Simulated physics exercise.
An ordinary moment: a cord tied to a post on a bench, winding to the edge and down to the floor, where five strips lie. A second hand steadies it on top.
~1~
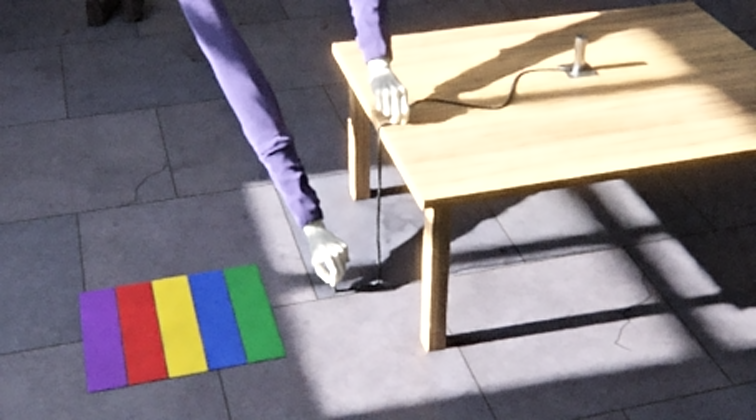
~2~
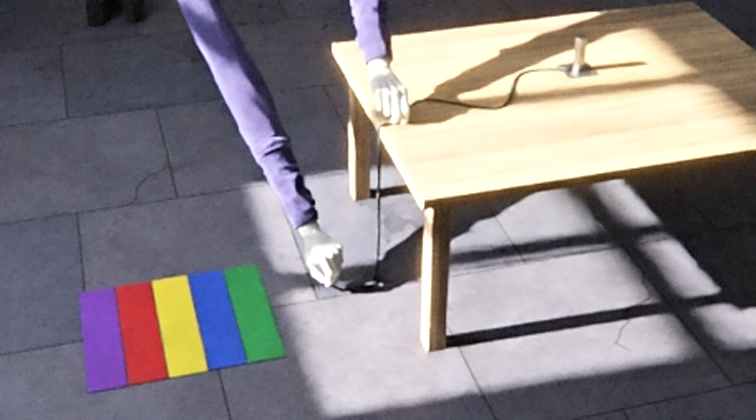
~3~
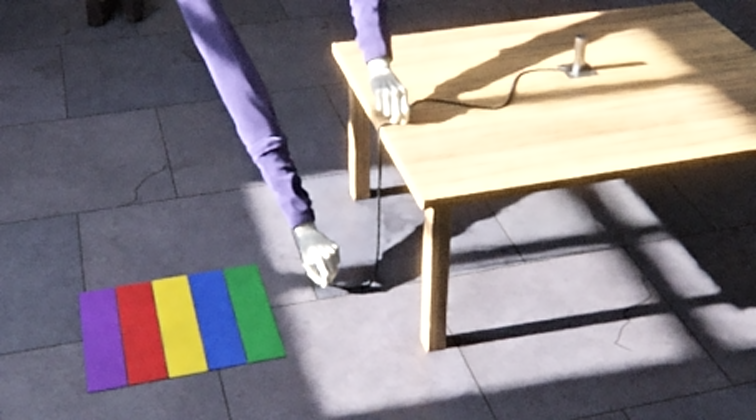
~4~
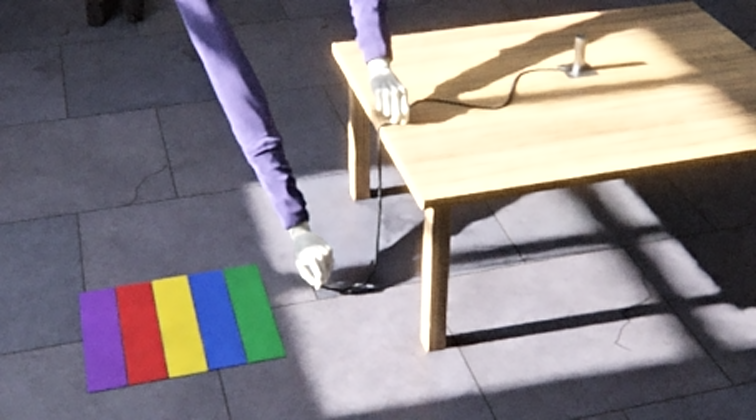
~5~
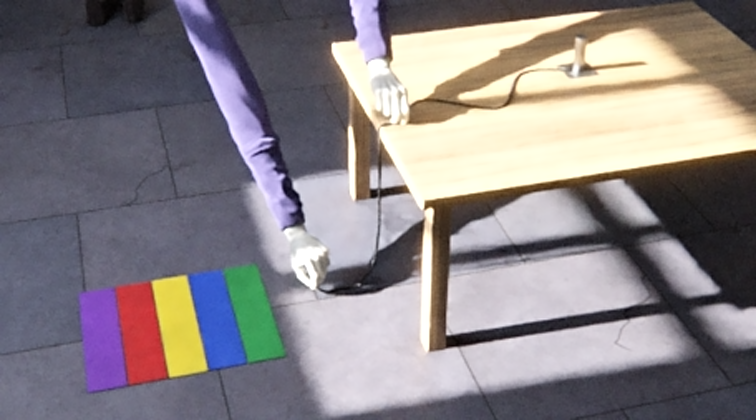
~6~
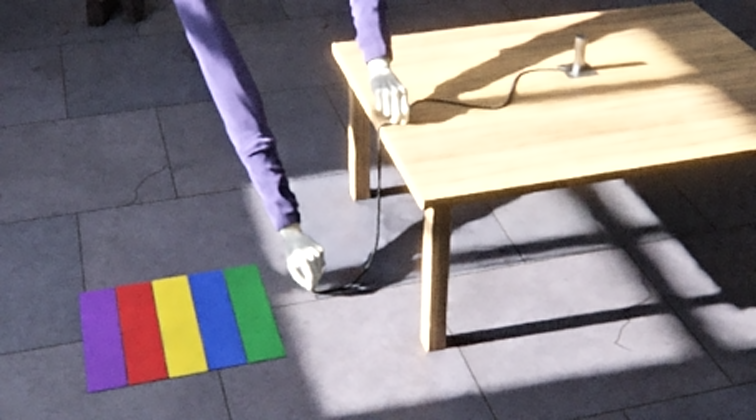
On a grey tiled floor beside a wooden table, a purple-sleeved arm slowly draws the low end of a dark cord slightly left near five coloured strips, while another hand stays at the table's edge where the cord hangs.
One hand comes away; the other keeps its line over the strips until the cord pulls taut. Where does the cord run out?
The end stops over the red strip.
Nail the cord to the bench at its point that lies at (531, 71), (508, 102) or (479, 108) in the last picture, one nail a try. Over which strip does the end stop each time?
It would be red; yellow; yellow.
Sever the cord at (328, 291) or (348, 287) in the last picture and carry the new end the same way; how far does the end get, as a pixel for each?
The places are (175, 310) and (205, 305).
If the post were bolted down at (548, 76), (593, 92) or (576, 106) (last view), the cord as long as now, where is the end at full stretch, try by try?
The places are (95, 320), (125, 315) and (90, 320).
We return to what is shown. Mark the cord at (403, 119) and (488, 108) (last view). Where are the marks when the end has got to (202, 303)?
They go to (371, 150) and to (448, 101).
A little later, end near (202, 303); over blue.
Next, end near (161, 310); over yellow.
When it is tight, end near (137, 314); over red. It gets as far as the red strip.
